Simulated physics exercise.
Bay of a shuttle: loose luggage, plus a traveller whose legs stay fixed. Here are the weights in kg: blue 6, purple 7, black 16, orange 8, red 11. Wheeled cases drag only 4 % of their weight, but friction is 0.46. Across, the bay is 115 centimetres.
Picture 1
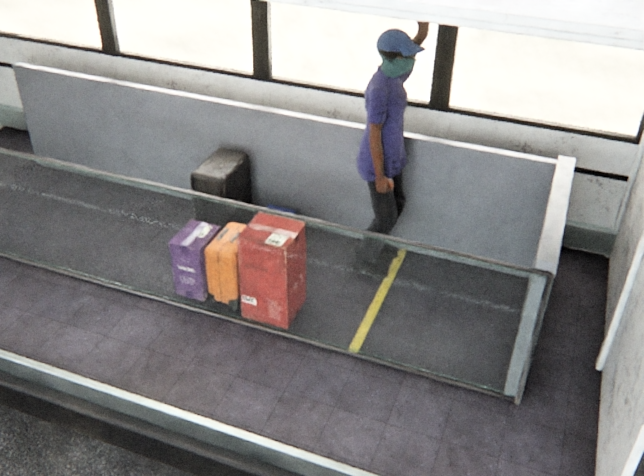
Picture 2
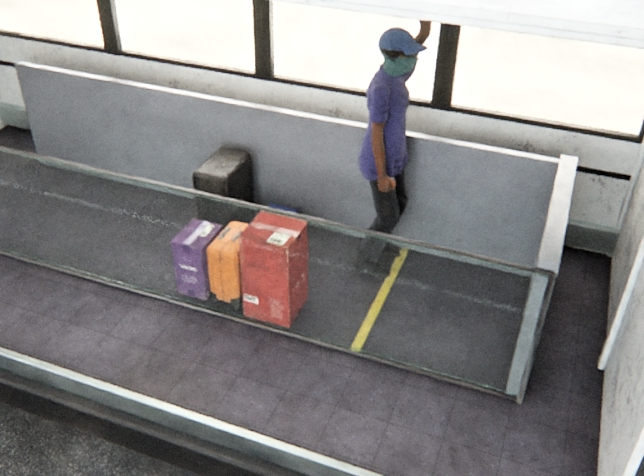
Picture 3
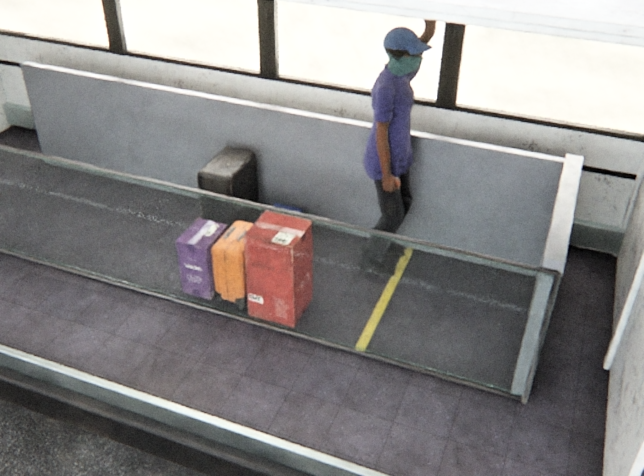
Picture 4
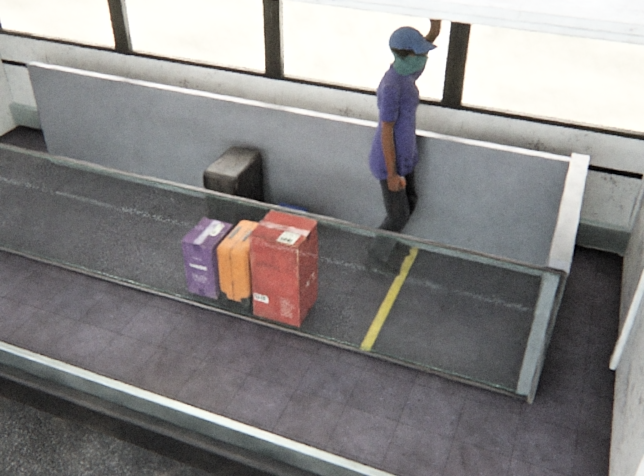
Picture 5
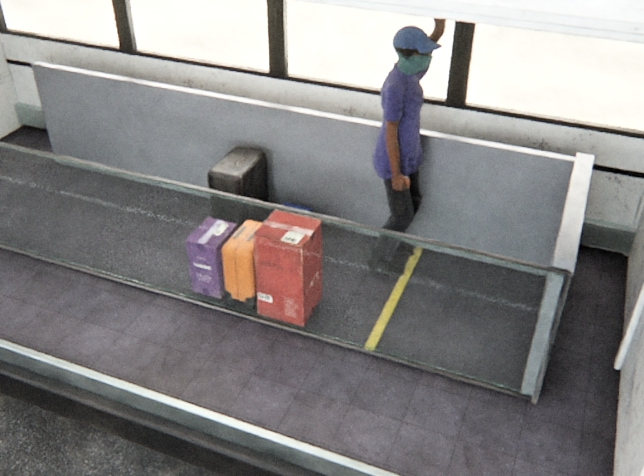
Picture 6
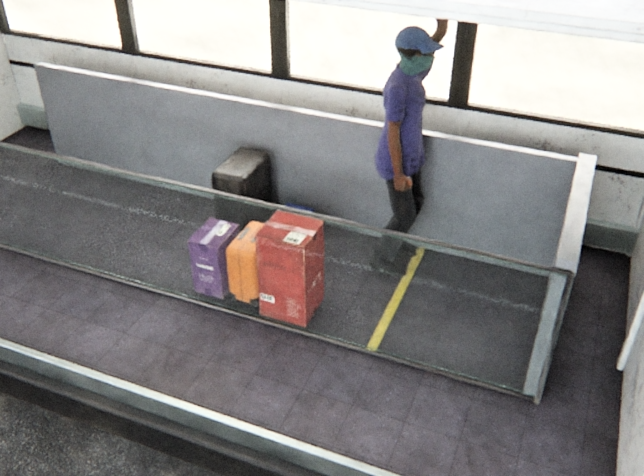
A person in a blue cap, face covering, purple shirt and dark trousers stands with one arm raised behind a glass-fronted shuttle luggage bay, seen from above. Purple, orange and red packs sit side by side left of a yellow floor line, with a black wheeled case behind them. The whole view slides slightly rightward as the camera shifts, while the luggage creeps a little right toward the line.
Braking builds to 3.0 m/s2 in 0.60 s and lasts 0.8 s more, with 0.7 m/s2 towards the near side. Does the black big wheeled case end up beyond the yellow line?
It moves past the line.
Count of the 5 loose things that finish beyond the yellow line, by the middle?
Count: 1.
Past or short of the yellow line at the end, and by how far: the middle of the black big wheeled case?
About 55 cm past it.
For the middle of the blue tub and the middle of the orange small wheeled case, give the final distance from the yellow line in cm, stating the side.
Result: Blue tub = 50 cm short, orange small wheeled case = 60 cm short.
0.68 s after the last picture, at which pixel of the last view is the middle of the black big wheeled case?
Near (299, 228).
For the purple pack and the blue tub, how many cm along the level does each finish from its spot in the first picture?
The purple pack ends 0 away and the blue tub 45.
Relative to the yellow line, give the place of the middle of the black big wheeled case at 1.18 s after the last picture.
It is around 20 cm beyond the mark.
Then, 0.28 s after the last picture the black big wheeled case is 113 cm short of the yellow line, tilted 0°, near (258, 205) in the last picture's view; the purple pack 116 cm short of the yellow line, tilted 0°.
Then, 0.68 s after the last picture the black big wheeled case is 74 cm short of the yellow line, tilted 0°, near (299, 228) in the last picture's view.
Then, 1.18 s after the last picture the black big wheeled case is 22 cm past the yellow line, tilted 0°, near (428, 282) in the last picture's view; the purple pack 116 cm short of the yellow line, tilted 0°.
At rest, blue tub stops short of the yellow line; purple pack stops short of the yellow line; black big wheeled case crosses the yellow line; orange small wheeled case stops short of the yellow line; red tall bag stops short of the yellow line.
